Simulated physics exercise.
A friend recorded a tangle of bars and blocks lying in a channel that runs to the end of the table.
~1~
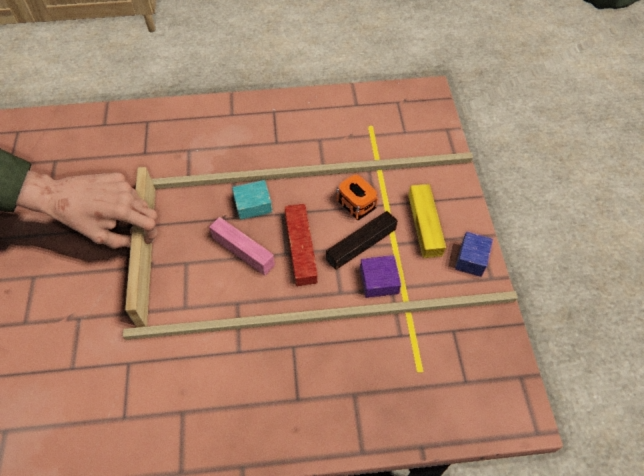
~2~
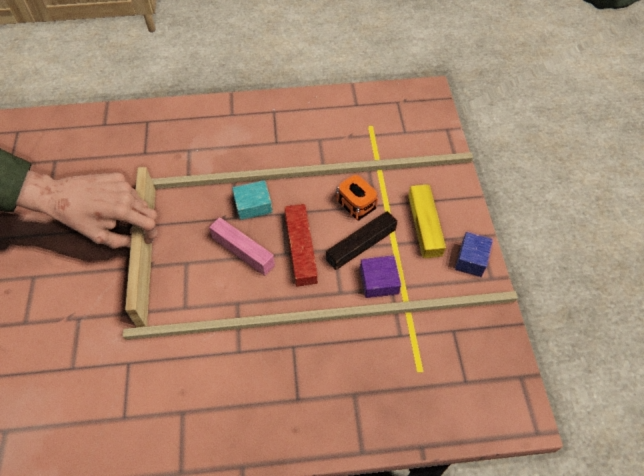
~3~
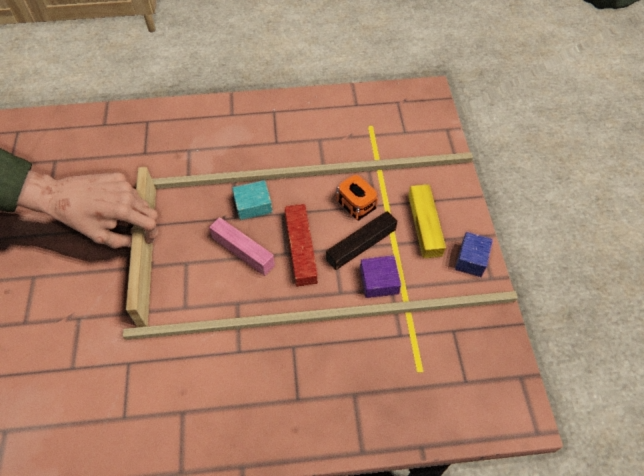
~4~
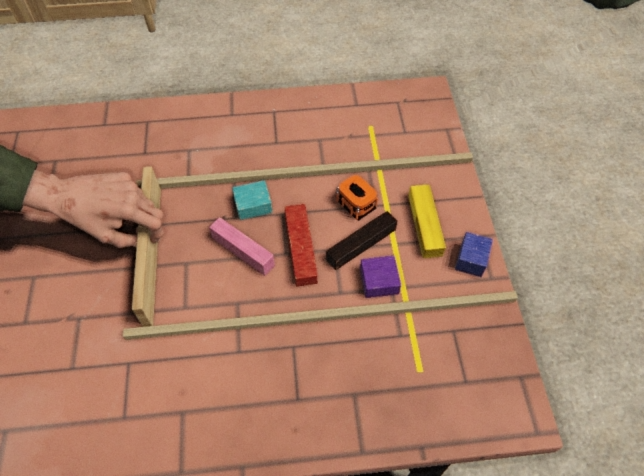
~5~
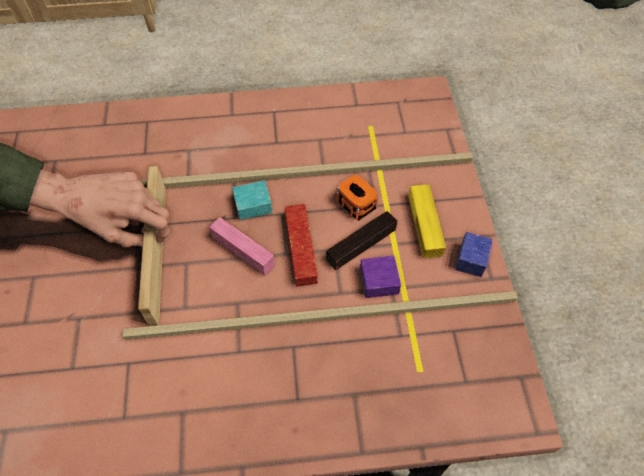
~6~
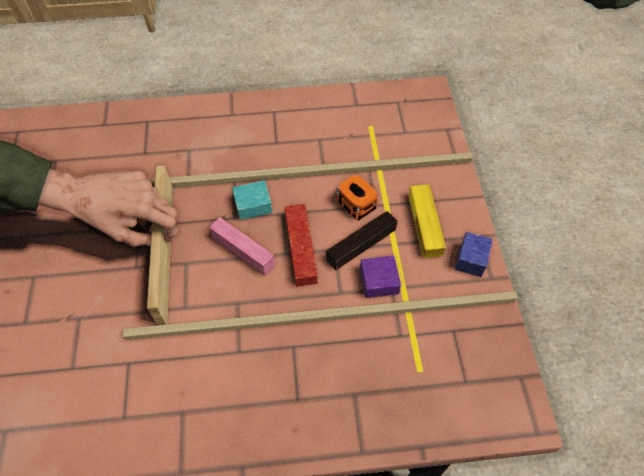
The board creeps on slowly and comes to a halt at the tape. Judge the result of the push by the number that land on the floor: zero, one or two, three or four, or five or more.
The count of pieces that drop is nil, then.
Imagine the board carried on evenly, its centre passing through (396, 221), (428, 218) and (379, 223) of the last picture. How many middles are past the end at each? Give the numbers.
First 0, then 2, finally 0.
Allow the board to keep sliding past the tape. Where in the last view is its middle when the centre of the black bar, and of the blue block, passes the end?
The middle sits near (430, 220) for the first and near (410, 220) for the other.
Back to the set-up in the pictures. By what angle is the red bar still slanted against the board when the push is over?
It sits some 0° out of line.
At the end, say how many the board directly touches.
2.
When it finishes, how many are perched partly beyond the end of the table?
Overhanging: 2.
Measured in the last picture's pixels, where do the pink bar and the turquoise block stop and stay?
Positions - first (402, 236), then (401, 189).
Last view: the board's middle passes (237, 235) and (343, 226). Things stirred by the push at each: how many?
2, then 7.
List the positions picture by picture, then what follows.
The first picture shows blue block (474, 254); yellow stick (426, 220); purple block (380, 276); board (142, 244); tape (392, 233).
The second picture shows yellow stick (426, 221); red bar (301, 244).
The third picture shows purple block (380, 277); black bar (362, 240).
The fourth picture shows blue block (474, 254); orange case (357, 197).
The fifth picture shows yellow stick (426, 221); pink bar (242, 246).
The sixth picture shows blue block (474, 254); yellow stick (426, 221); purple block (380, 277); board (161, 242); tape (392, 233).
A little later, none off yet; blue block at rest near (474, 254); yellow stick at rest near (426, 221); purple block at rest near (380, 277).
When it is over, the number that fall off is zero.
